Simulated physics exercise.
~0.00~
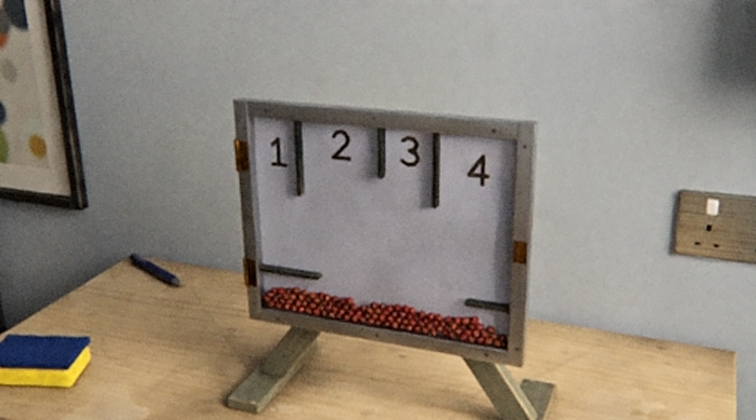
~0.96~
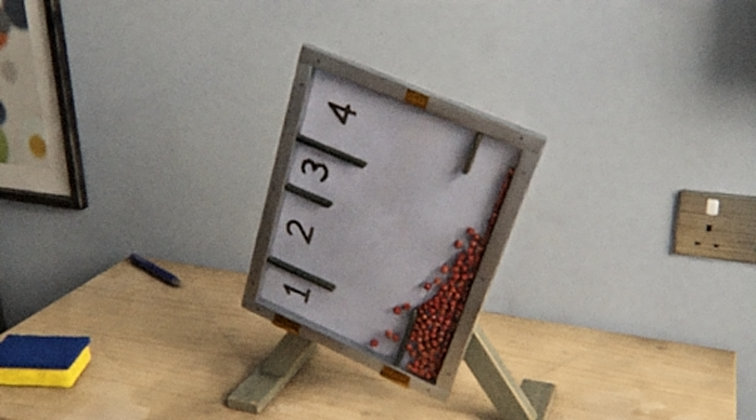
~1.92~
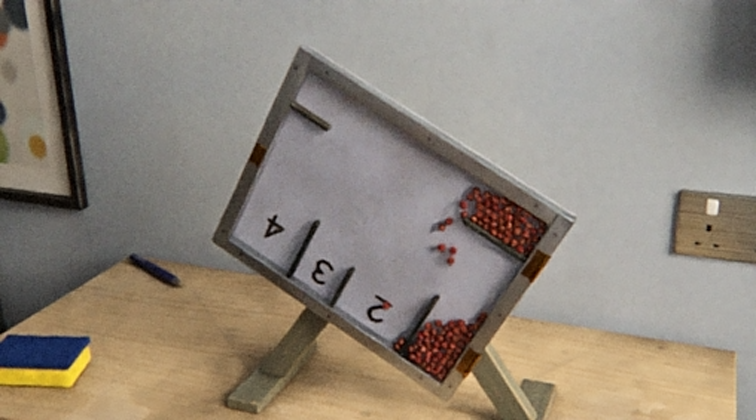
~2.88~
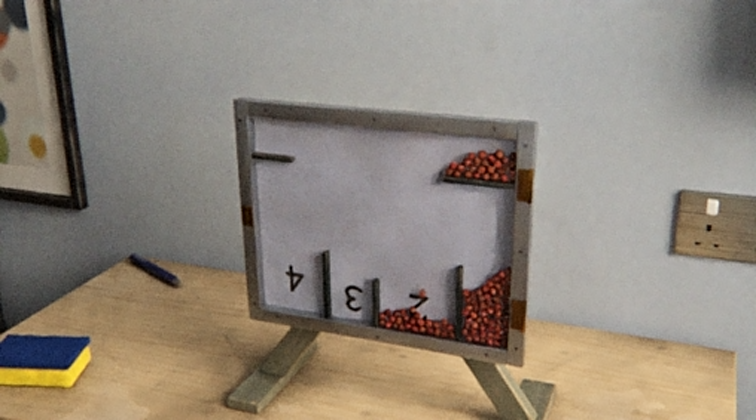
On a wooden table, a framed case turning anticlockwise until upside down, red beads spilling into two right-hand pockets and onto a ledge.
